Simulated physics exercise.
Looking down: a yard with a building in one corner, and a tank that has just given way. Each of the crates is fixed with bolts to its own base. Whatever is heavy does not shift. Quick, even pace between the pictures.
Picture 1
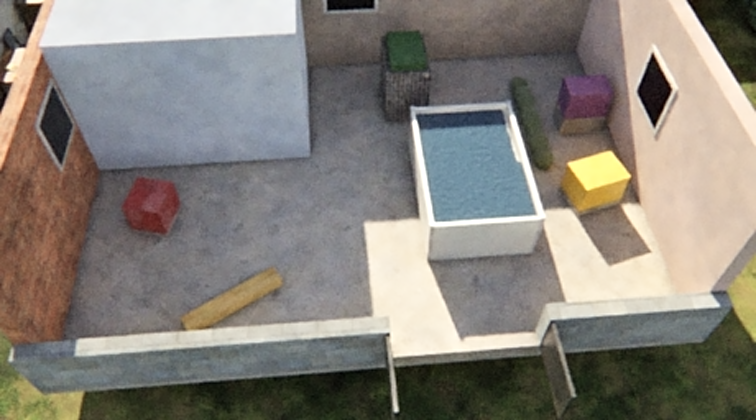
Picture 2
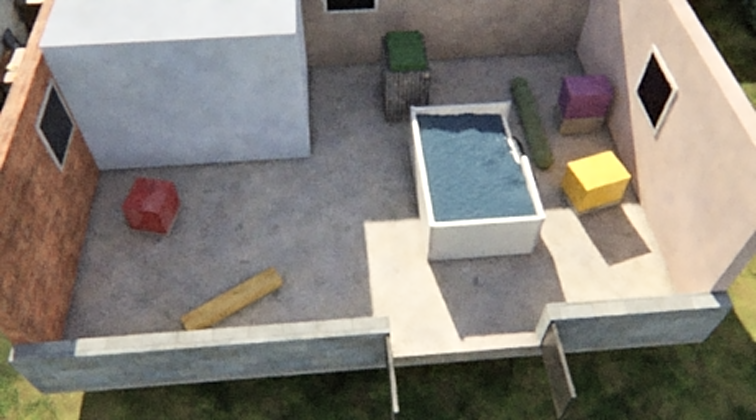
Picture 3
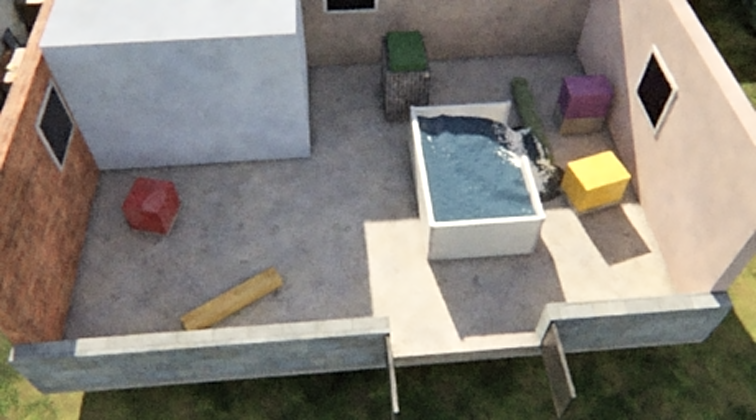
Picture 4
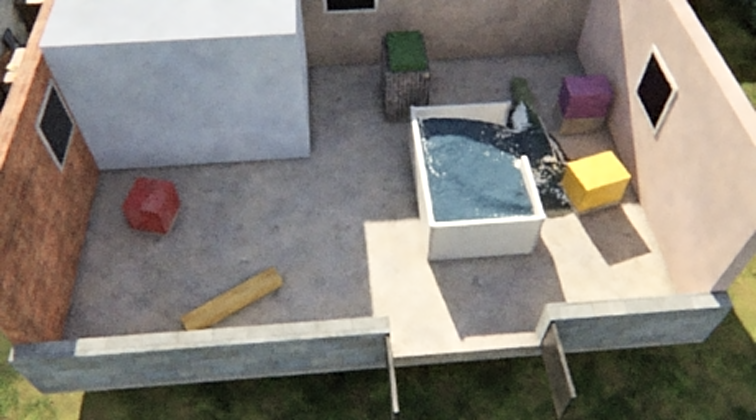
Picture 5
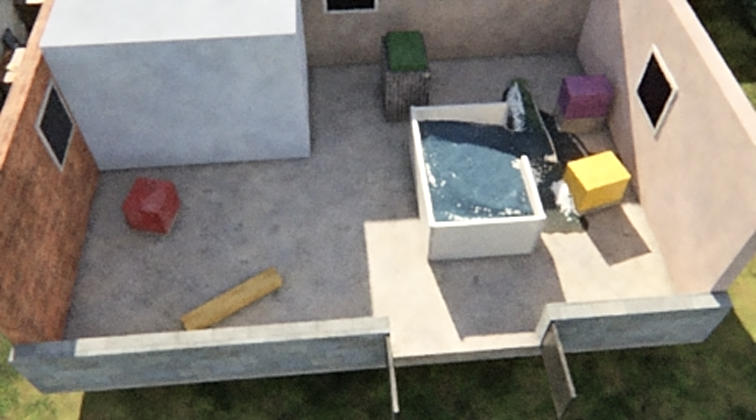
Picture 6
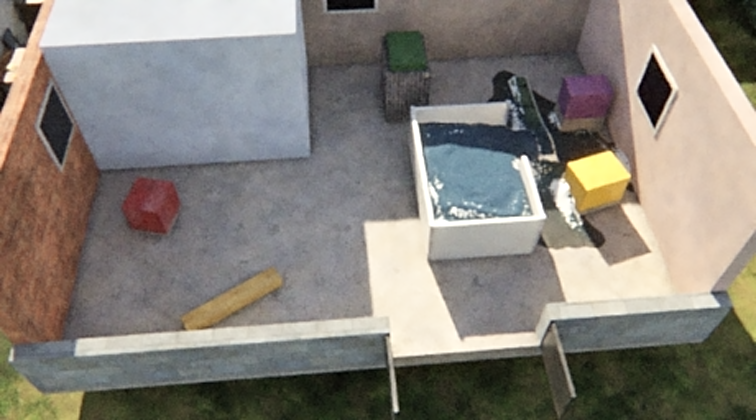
Walled yard seen from above, water sloshing in a white tank, pouring out its right side and spreading around a yellow box.
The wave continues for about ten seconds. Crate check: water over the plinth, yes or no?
Yellow crate yes, red crate no, purple crate yes.
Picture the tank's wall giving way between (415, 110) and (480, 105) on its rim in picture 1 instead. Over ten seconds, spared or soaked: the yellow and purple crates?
The yellow one is reached; the purple one is not reached.
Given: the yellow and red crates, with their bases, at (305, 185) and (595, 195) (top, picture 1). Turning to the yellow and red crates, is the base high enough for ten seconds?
Result - yellow crate is missed, red crate is overtopped.
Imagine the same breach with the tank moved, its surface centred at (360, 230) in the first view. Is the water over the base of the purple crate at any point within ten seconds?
Result - purple crate stays clear.
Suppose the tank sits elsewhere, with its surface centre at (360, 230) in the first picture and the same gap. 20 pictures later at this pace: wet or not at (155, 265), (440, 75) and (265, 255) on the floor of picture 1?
Taking the three spots in order: Bare, swamped, bare.
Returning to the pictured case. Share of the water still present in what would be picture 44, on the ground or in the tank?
About 98 per cent.
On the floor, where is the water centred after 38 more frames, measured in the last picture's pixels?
At about (493, 164).
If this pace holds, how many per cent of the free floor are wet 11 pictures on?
Some 30 per cent.
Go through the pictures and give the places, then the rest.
In the first picture, still water in the open tank at (473, 163).
In the second picture, the front is at a hidden place, out from the gap at (509, 153).
In the third picture, water pours out at (508, 155) and has run to (523, 129).
In the fourth picture, the front is at a hidden place, out from the gap at (508, 156).
In the fifth picture, water pours out at (508, 156) and has run to a hidden place.
In the sixth picture, water pours out at (508, 156) and has run to (506, 74).
A moment on, water covers 25 % of the floor; the yellow crate water round its plinth, the red crate not reached, the purple crate water round its plinth.
Next, water covers 30 % of the floor; the yellow crate water round its plinth, the red crate not reached, the purple crate water round its plinth.
Then, water covers 40 % of the floor; the yellow crate water round its plinth, the red crate not reached, the purple crate water round its plinth.
Later, water covers 70 % of the floor; the yellow crate water round its plinth, the red crate not reached, the purple crate water round its plinth.
In the end, water covers 80 % of the floor; the yellow crate was topped, the red crate stayed above the water, the purple crate was topped.
